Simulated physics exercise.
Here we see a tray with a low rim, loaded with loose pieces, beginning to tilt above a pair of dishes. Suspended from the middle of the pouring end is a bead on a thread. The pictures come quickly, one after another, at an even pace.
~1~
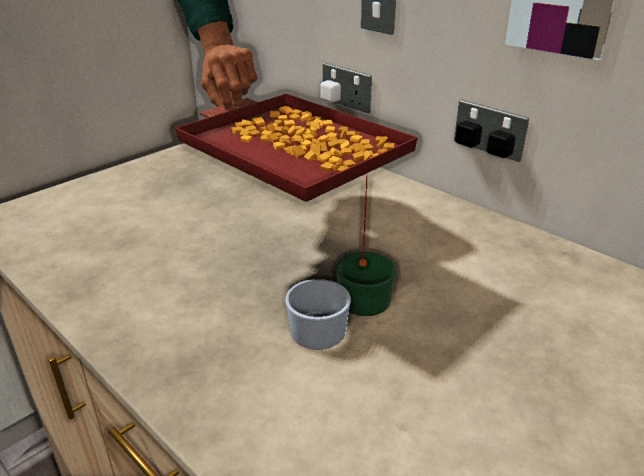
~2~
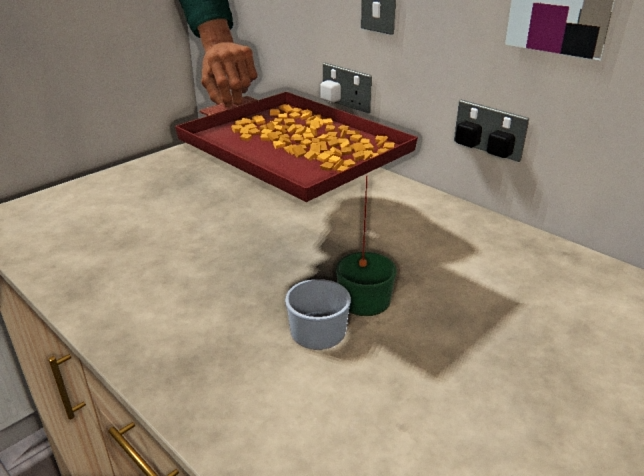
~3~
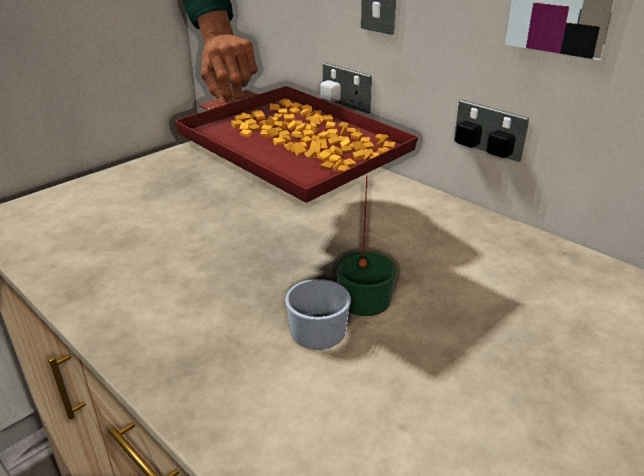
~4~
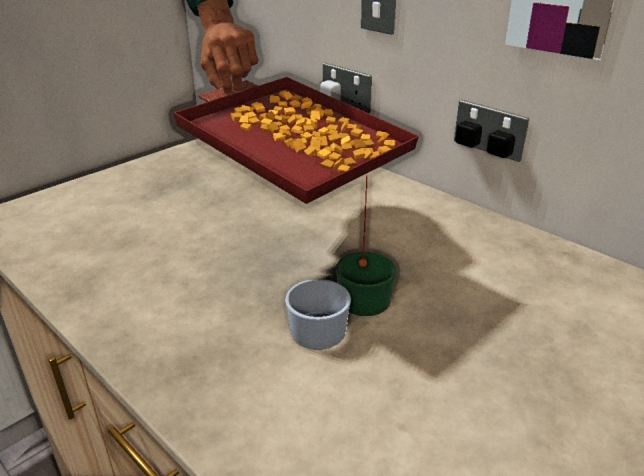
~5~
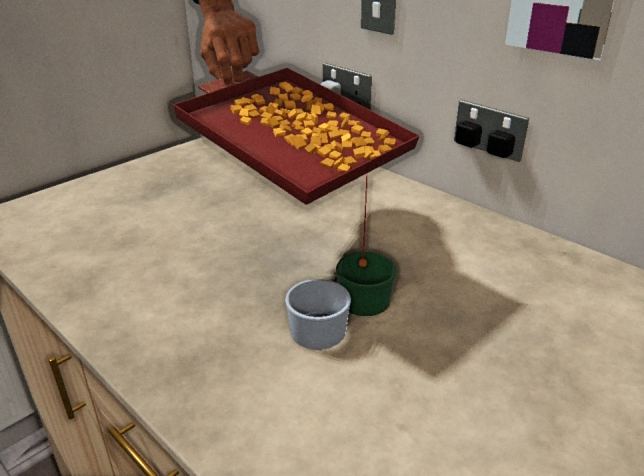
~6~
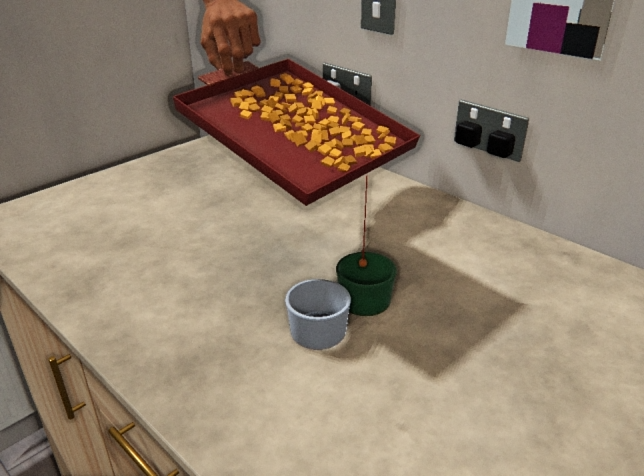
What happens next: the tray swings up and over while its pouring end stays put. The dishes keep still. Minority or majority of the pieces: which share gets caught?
The dishes collect the minority.
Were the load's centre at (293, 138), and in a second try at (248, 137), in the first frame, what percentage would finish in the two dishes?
It would be roughly 30 per cent for the first and roughly 30 per cent for the second.
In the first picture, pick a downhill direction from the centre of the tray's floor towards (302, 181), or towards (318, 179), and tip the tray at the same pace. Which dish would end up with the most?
Note: Place 1, the dish at the left; place 2, the dish at the left.
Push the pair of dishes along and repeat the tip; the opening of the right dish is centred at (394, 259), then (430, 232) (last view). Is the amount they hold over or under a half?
In order, they'd catch a minor share, and next a minor share.
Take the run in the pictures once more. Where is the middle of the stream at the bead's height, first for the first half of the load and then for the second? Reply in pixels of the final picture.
Early-half point (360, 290); late-half point (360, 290).
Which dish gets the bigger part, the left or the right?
The one that comes out ahead is the leftward one.
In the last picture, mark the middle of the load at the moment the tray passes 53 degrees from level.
I'd put the middle close to (350, 149).
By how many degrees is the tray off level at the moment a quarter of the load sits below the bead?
Angle: Close to 105°.
Soon, tray tipped steeply; all on the tray.
A while on, tray tipped right over; nearly all on the tray; a stray few outside both.
Towards the end, tray tipped past a quarter turn; about a quarter in the left dish; a stray few in the right dish; about two thirds outside both.
Finally, tray tipped past a quarter turn; about a quarter in the left dish; a stray few in the right dish; about two thirds outside both.
